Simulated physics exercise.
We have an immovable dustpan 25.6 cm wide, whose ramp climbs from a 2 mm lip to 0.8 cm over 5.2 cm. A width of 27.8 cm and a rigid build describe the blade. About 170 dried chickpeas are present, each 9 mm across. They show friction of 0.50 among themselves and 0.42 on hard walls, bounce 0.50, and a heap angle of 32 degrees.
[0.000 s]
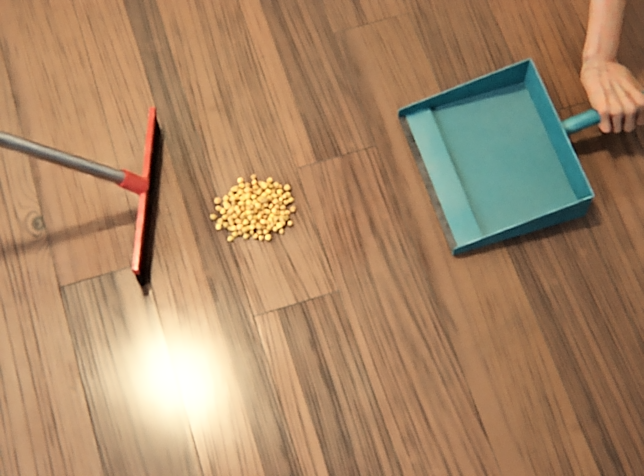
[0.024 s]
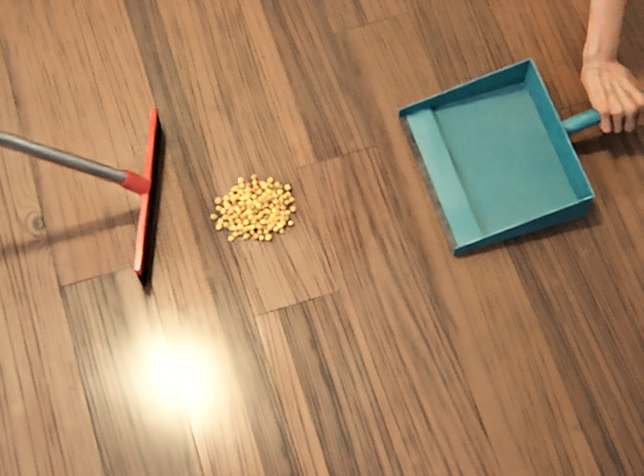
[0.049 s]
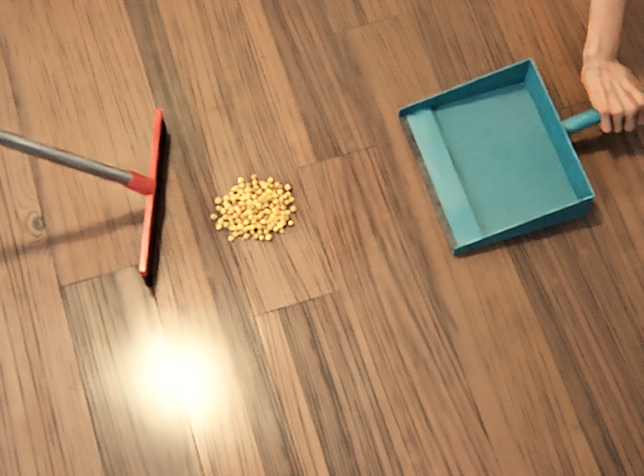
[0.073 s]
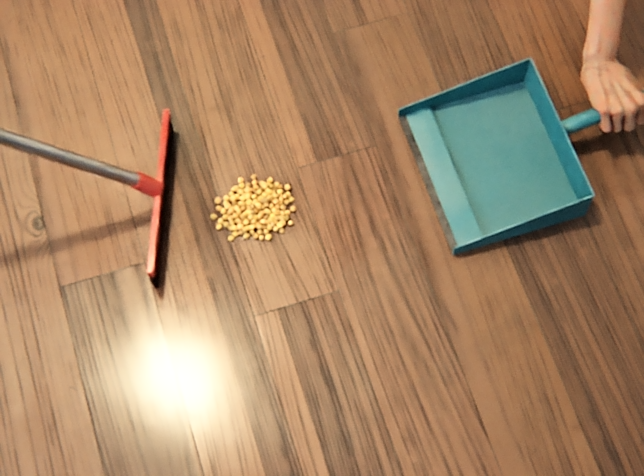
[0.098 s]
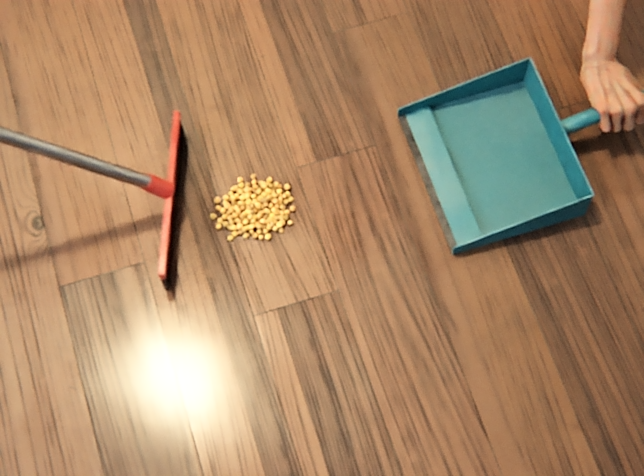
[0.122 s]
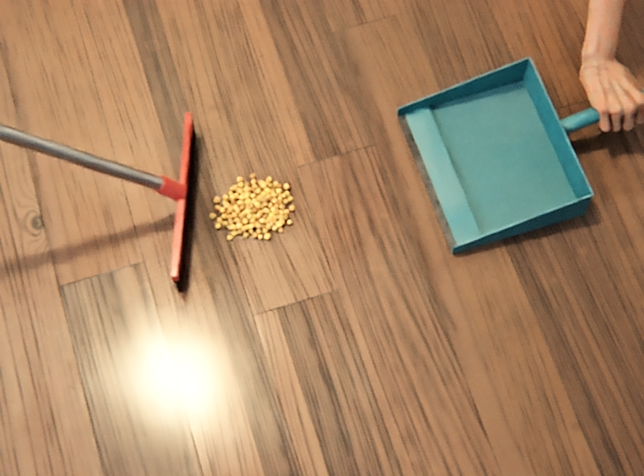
A red blade on a grey handle slid slowly to the right across the wooden floor, nearing a small heap of yellow chickpeas that stayed still, while a hand held a blue dustpan in place.
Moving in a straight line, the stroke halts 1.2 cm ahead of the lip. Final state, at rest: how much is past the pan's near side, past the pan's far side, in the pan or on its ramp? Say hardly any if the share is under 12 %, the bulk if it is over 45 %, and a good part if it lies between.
My prediction: Near side: Odds are it gets a so-so share. Far side: Odds are it gets a meagre share. Pan: Odds are it gets a so-so share.
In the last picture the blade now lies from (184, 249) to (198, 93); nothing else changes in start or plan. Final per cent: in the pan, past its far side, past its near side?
Pan 20 % / far 5 % / near 5 %.
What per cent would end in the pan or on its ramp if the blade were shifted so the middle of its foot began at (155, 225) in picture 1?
25 %.
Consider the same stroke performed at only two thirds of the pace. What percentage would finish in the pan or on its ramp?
I'd put it at roughly 15 per cent.
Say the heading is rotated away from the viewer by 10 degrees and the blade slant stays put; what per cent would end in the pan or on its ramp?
In that case around 30 per cent.
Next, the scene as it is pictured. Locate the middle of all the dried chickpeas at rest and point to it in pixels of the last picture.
Estimated resting centre: Around (443, 239).
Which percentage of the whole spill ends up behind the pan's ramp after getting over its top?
Estimate: About 5 %.
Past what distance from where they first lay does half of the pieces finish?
It works out to some 30 cm.
After 0.33 s, middle of the blade 22 cm from the lip; 0 % over the lip, far side 0 %, near side 0 %.
After 0.48 s, middle of the blade 11 cm from the lip; 0 % over the lip, far side 0 %, near side 5 %.
Then, at 0.74 s, middle of the blade 6 cm from the lip; 25 % over the lip, far side 0 %, near side 30 %.
At rest (1.2 s), near side 30 %, far side 0 %, pan 25 %, in front of the lip or behind the blade 45 %.
